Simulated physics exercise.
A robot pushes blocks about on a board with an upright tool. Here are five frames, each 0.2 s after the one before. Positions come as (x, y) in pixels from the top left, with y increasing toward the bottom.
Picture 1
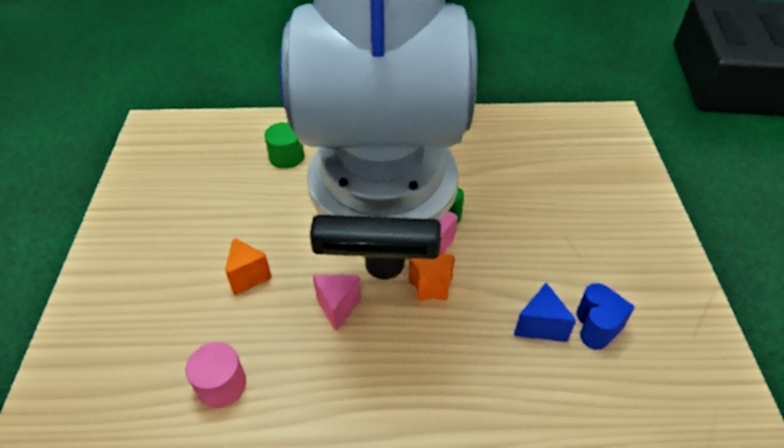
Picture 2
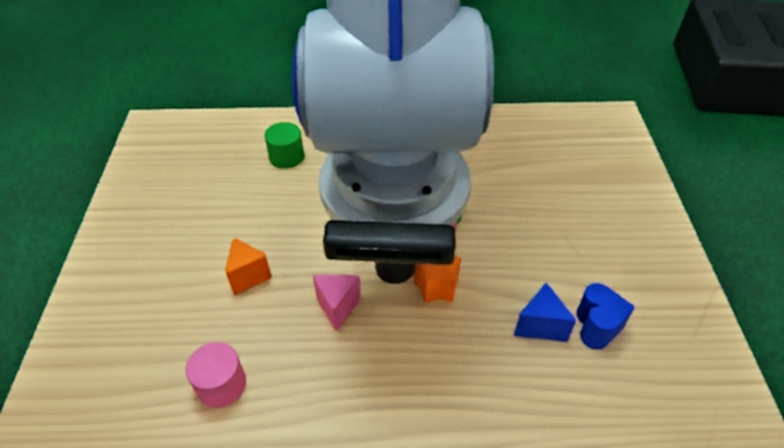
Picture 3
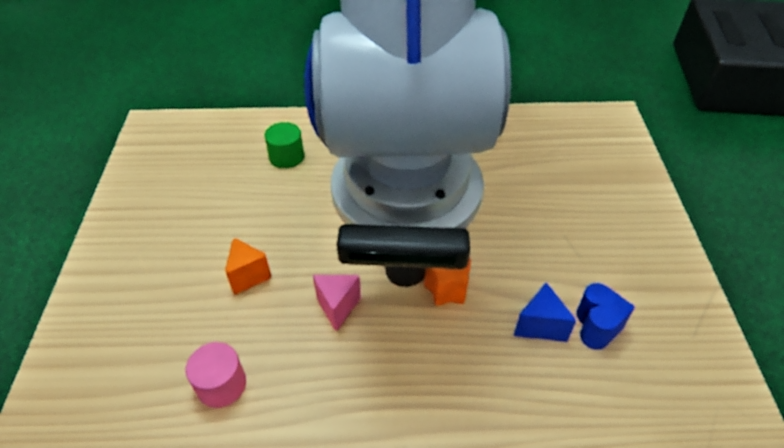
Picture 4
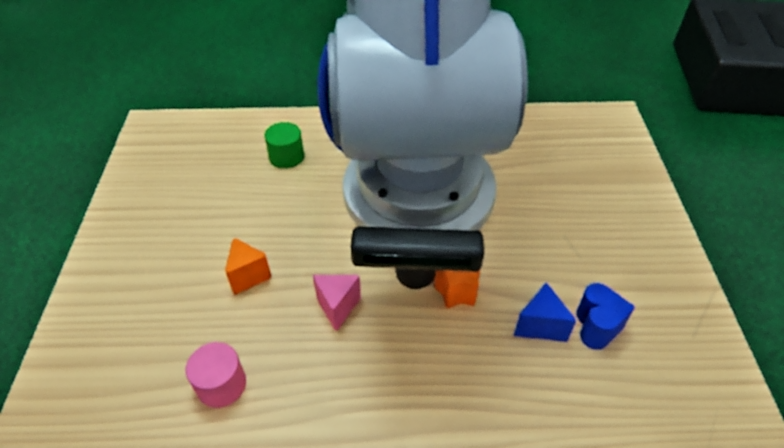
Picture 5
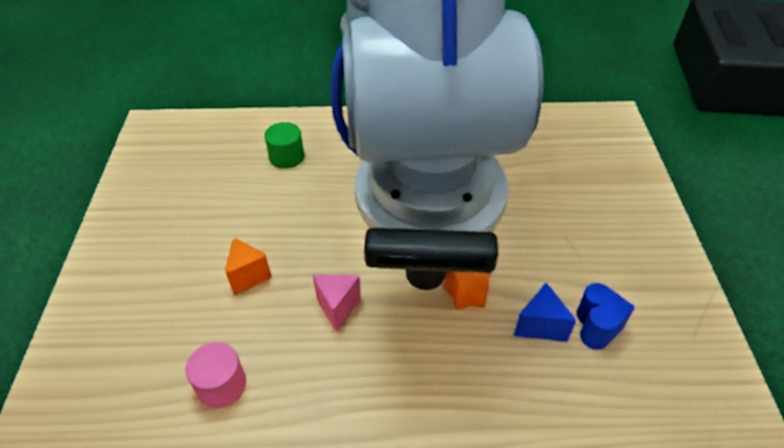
A bulky grey-white robot arm with a black bar and short dark tip reaches over a pale wooden board on a green surface, seen from above by a still camera. Pink, orange and green blocks lie left and centre, two blue ones at right. The arm slides slightly rightward, nudging an orange block right, while the pink piece behind it disappears from view.
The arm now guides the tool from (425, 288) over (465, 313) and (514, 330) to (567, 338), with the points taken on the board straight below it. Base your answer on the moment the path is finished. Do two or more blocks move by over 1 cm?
Answer: Yes.
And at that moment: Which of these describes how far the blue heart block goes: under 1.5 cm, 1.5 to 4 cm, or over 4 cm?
The blue heart block ends up a moderate distance away, 1.5 to 4 cm.
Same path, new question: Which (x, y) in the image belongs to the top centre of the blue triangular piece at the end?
At (616, 328).
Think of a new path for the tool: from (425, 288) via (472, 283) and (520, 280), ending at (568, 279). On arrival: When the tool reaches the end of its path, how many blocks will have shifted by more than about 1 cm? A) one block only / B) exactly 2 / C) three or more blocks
Correct choice: C.
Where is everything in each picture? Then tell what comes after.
In the first picture, tool's lower end (385, 264); pink four-sided block partly hidden; orange star (433, 263); blue triangular piece (548, 305); blue heart block (607, 305).
In the second picture, tool (395, 268); orange star (439, 264).
In the third picture, tool (405, 271); orange star partly hidden.
In the fourth picture, tool (415, 273); orange star partly hidden.
In the fifth picture, tool (425, 274); pink four-sided block hidden; orange star partly hidden; blue triangular piece (548, 305); blue heart block (607, 305).
On the path given first. One third of the way, tool (468, 301); orange star (508, 278), turned 60° anticlockwise.
Two thirds of the way, tool (519, 318); orange star (527, 278); blue triangular piece (562, 310), turned 20° anticlockwise.
At the end, tool (573, 325); pink four-sided block still; orange star (532, 278), turned 140° anticlockwise; blue triangular piece (616, 328), turned 25° anticlockwise; blue heart block (633, 304), turned 55° anticlockwise.
